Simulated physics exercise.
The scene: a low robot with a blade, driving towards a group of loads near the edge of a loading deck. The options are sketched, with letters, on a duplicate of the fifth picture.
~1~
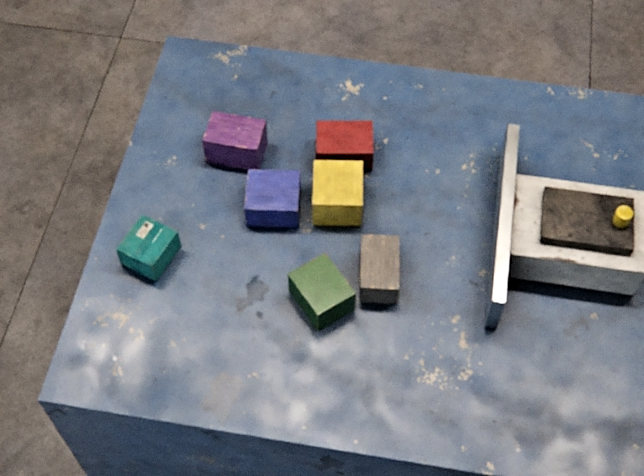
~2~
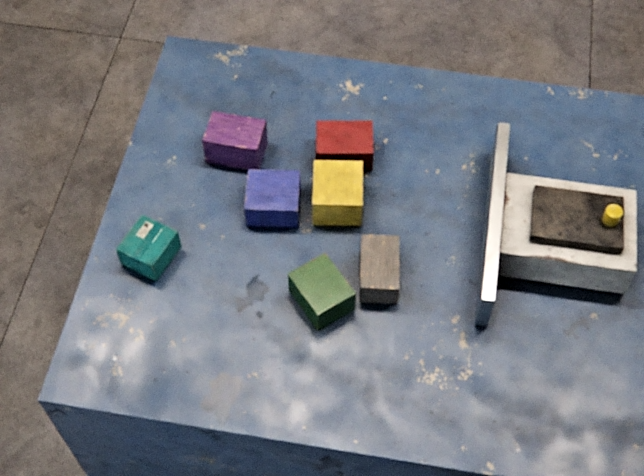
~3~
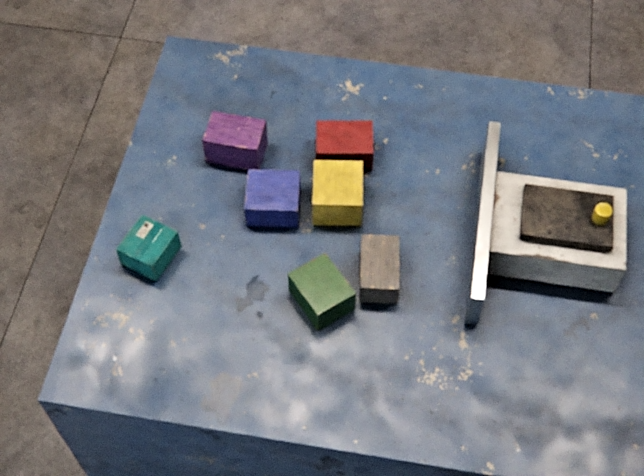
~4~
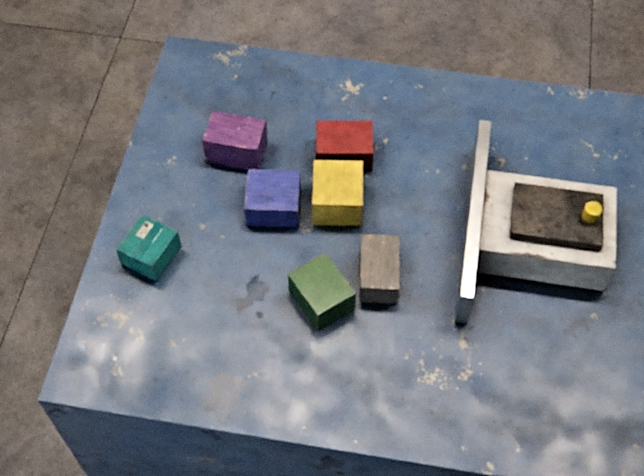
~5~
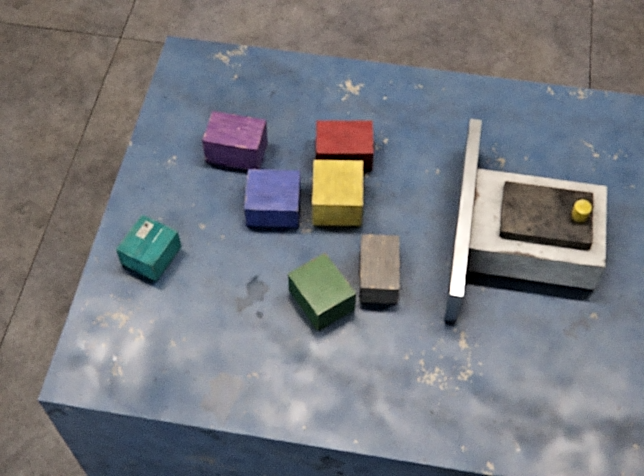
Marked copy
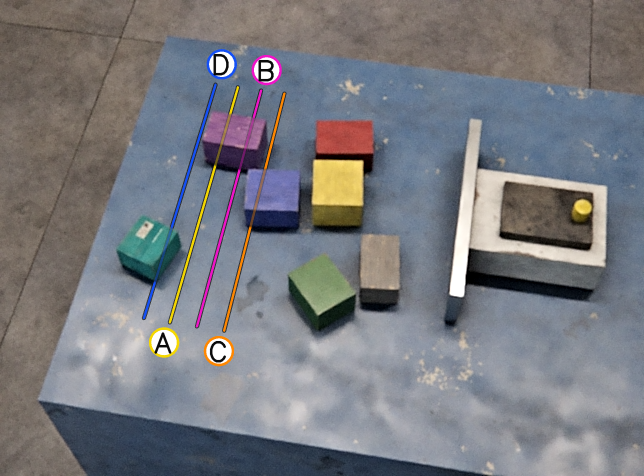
A low, pale machine with an upright blade crept a short way left across a worn blue deck, while the seven colored blocks in front of it stayed still, untouched by the blade.
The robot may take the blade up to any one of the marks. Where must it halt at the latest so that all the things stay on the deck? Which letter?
It can go as far as A.
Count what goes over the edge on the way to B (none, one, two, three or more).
The count is none.
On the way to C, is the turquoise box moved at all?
By then, no.
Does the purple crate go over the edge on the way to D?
Yes.
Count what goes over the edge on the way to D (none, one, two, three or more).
In all, two.
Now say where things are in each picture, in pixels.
The first picture shows turquoise box (149, 248); green crate (322, 292); red crate (344, 146).
The second picture shows robot (571, 217); yellow crate (338, 193).
The third picture shows robot (560, 215); grey crate (379, 269).
The fourth picture shows robot (550, 214); turquoise box (149, 248).
The fifth picture shows robot (540, 212); red crate (344, 146); yellow crate (338, 193); blue crate (274, 198).
On the marked copy, A at (207, 195); B at (232, 199); C at (257, 203); D at (183, 192).
Following A. Soon after the start, robot (443, 199); green crate (293, 295); grey crate (336, 262).
Later, robot (347, 186); purple crate (200, 139); blue crate (200, 186).
In the end, robot (276, 176); purple crate (137, 129); blue crate (134, 177); nothing has fallen.
As for the rest, B is safe but short; C is safe but short; D drops the blue crate and purple crate.
